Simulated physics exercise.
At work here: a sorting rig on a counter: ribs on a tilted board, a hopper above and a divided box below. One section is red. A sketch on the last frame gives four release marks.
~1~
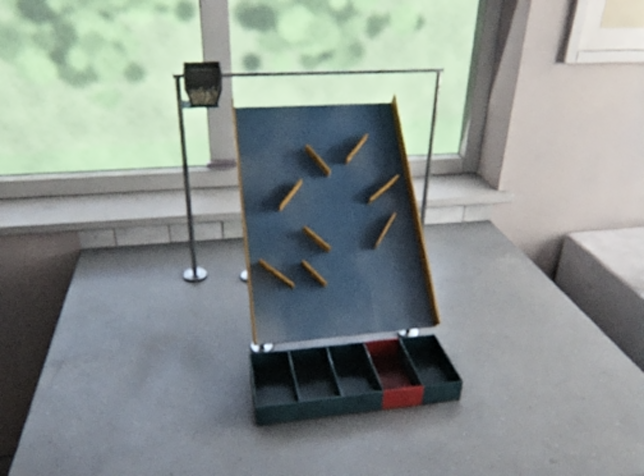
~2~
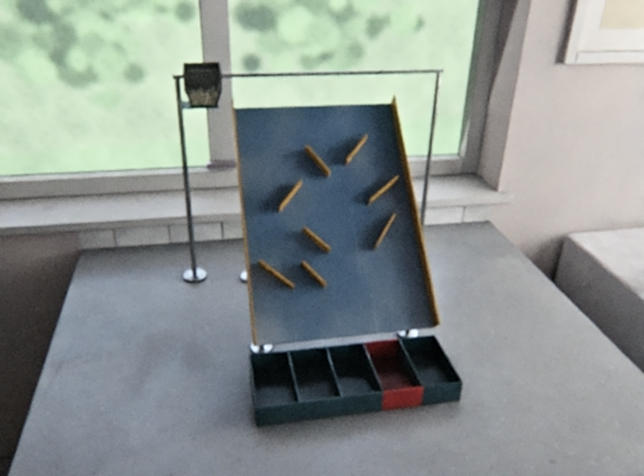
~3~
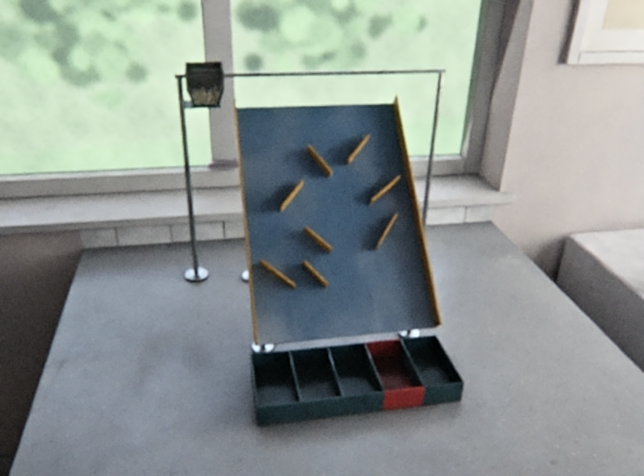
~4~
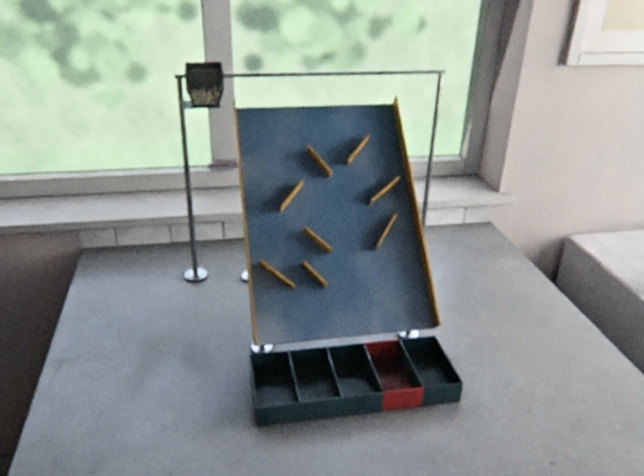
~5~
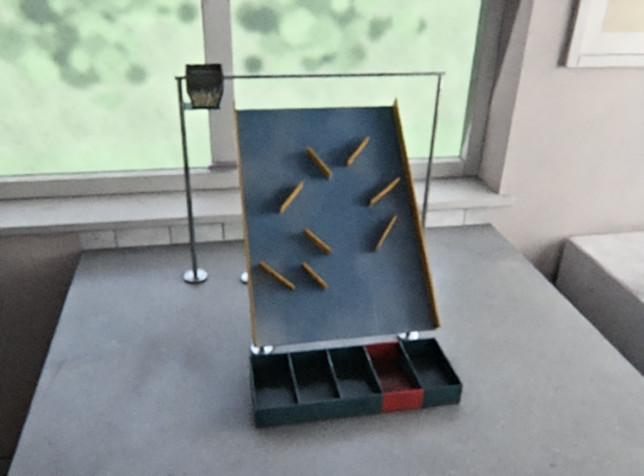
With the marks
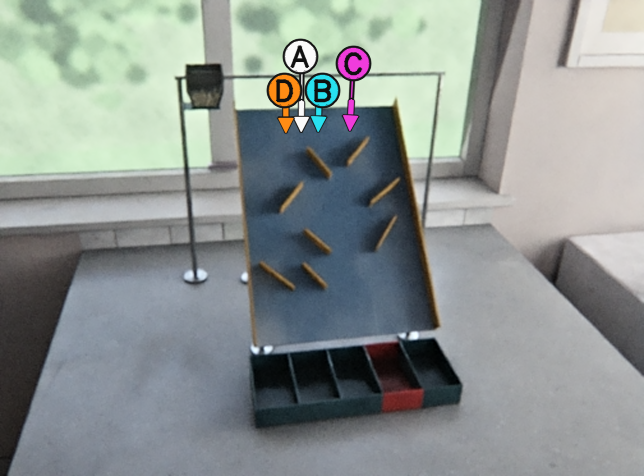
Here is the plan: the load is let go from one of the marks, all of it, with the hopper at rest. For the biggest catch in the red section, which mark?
Use mark B.
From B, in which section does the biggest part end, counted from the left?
It is the fourth one.
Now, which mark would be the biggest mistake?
D it is.
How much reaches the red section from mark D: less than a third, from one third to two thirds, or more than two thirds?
Mark D gives less than a third.
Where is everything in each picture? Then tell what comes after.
In the first picture, hopper (206, 97), white beans, door shut.
In the second picture, ribs (307, 145) to (330, 172), (347, 160) to (367, 134), (280, 207) to (301, 180).
In the third picture, ribs (372, 200) to (401, 176), (306, 227) to (332, 249), (378, 246) to (397, 214).
In the fourth picture, ribs (260, 260) to (295, 286), (303, 261) to (327, 284).
In the fifth picture, red section (403, 400), number 4 of 5 from the left.
On the marked copy, mark A meets the board at (301, 126); mark B meets the board at (318, 126); mark C meets the board at (350, 125); mark D meets the board at (285, 127).
If A is chosen, roughly a quarter in the red section, roughly two thirds in other sections, about a tenth held on the board.
If B is chosen, roughly two thirds in the red section, roughly a third in other sections, just a few outside the box.
If C is chosen, roughly a third in the red section, roughly half in other sections, just a few held on the board, about a tenth outside the box.
If D is chosen, about a tenth in the red section, the larger part in other sections, just a few held on the board, just a few outside the box.
